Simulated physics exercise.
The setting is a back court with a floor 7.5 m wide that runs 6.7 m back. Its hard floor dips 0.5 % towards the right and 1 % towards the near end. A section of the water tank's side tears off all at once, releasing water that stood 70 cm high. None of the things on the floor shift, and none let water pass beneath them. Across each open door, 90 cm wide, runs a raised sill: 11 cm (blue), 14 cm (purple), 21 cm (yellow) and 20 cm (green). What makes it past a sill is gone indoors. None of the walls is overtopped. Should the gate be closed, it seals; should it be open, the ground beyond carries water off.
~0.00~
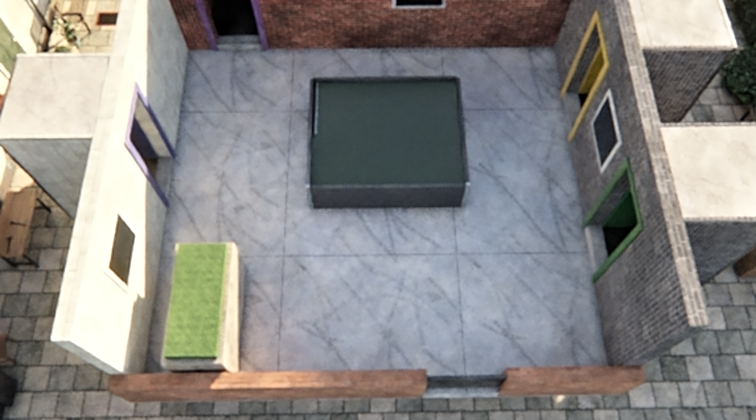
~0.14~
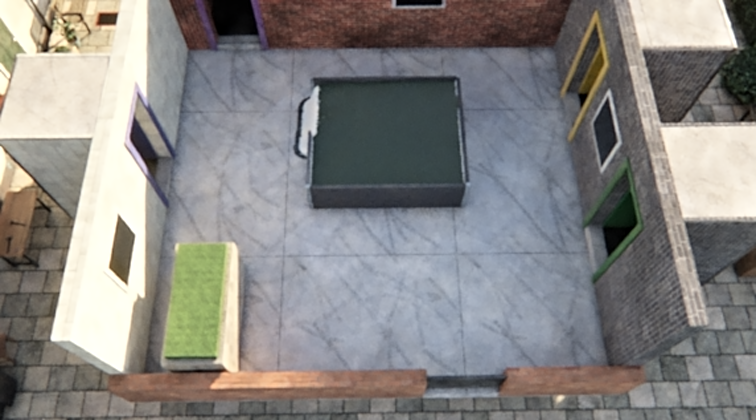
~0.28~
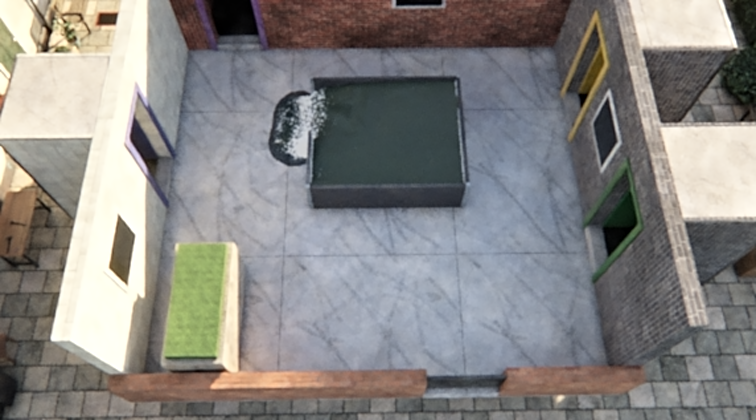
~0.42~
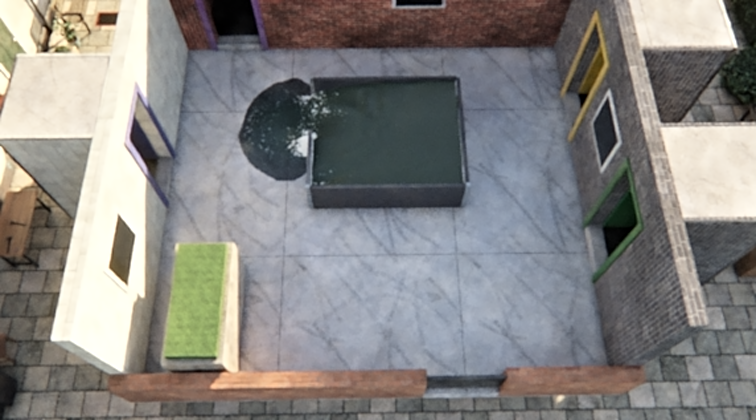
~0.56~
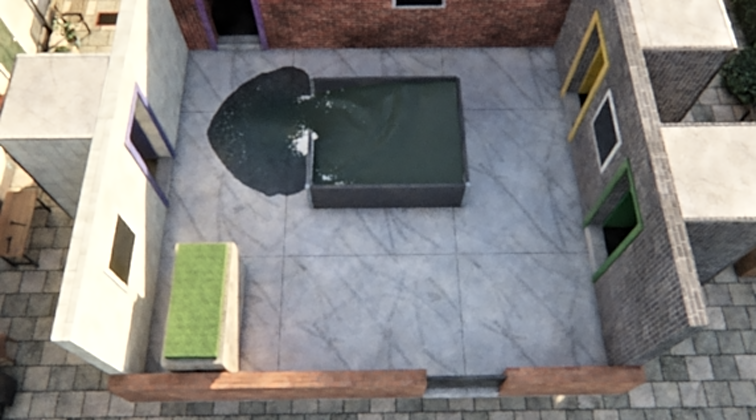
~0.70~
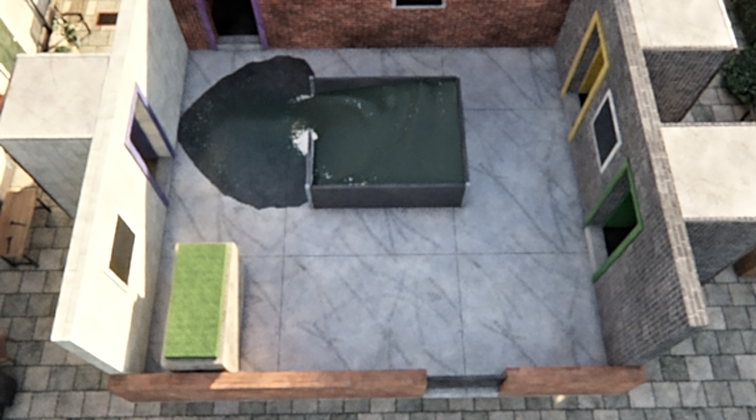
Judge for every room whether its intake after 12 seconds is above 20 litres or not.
The blue door: Intake above; the purple door: Intake above; the yellow door: Intake not above; the green door: Intake not above.
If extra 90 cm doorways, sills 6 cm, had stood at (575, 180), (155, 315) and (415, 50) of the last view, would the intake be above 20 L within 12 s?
Result in order - not enough, more than that, not enough.
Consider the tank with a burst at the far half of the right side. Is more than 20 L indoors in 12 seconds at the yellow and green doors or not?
Outcome at yellow: Exceeded; outcome at green: Not exceeded.
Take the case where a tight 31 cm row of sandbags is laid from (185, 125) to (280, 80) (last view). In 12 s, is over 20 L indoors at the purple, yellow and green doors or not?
In that case purple gets no more than allowed, yellow gets no more than allowed, green gets no more than allowed.
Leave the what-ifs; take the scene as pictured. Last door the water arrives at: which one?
Green.
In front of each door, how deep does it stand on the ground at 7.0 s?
You'd see blue at 14 cm, purple at 17 cm, yellow at 9 cm and green at 0 cm.
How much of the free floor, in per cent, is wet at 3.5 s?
Around 30 per cent wet.
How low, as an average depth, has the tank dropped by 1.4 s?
Depth, averaged: Around 54 centimetres.
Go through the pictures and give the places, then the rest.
In the first frame, still water, 70 cm deep, in the water tank at (386, 132).
In the second frame, water pours out at (315, 122) and has run 0.6 m, to (306, 102); typically 10 cm deep outside, 70 cm at the water tank's back.
In the third frame, the front is at (278, 155), 0.9 m from the gap at (315, 122); 1.0 m2 of floor is under water; 70 cm left at the back of the water tank.
In the fourth frame, water pours out at (315, 123) and has run 1.4 m, to (244, 142); typically 8 cm deep outside, 70 cm at the water tank's back.
In the fifth frame, water pours out at (315, 123) and has run 2.0 m, to (213, 134); typically 6 cm deep outside, 70 cm at the water tank's back.
In the sixth frame, water pours out at (315, 123) and has run 2.6 m, to (182, 124); typically 5 cm deep outside, 70 cm at the water tank's back.
After 1.4 s water covers 20 % of the floor and is deepest (43 cm) near (311, 123); blue door 22 cm at the sill, 10 L in, purple door 14 cm at the sill, 0 L in, yellow door not reached, green door not reached.
After 2.2 s water covers 25 % of the floor and is deepest (44 cm) near (202, 92); blue door 25 cm at the sill, 55 L in, purple door 29 cm at the sill, 17 L in, yellow door not reached, green door not reached.
After 3.5 s water covers 30 % of the floor and is deepest (37 cm) near (144, 383); blue door 22 cm at the sill, 135 L in, purple door 25 cm at the sill, 101 L in, yellow door not reached, green door not reached.
After 7.0 s water covers 80 % of the floor and is deepest (31 cm) near (144, 383); blue door 14 cm at the sill, 204 L in, purple door 17 cm at the sill, 165 L in, yellow door 9 cm at the sill, 0 L in, green door not reached.
After 12.0 s water covers 95 % of the floor and is deepest (18 cm) near (595, 376); blue door 11 cm at the sill, 225 L in, purple door 9 cm at the sill, 169 L in, yellow door 7 cm at the sill, 0 L in, green door 14 cm at the sill, 0 L in.
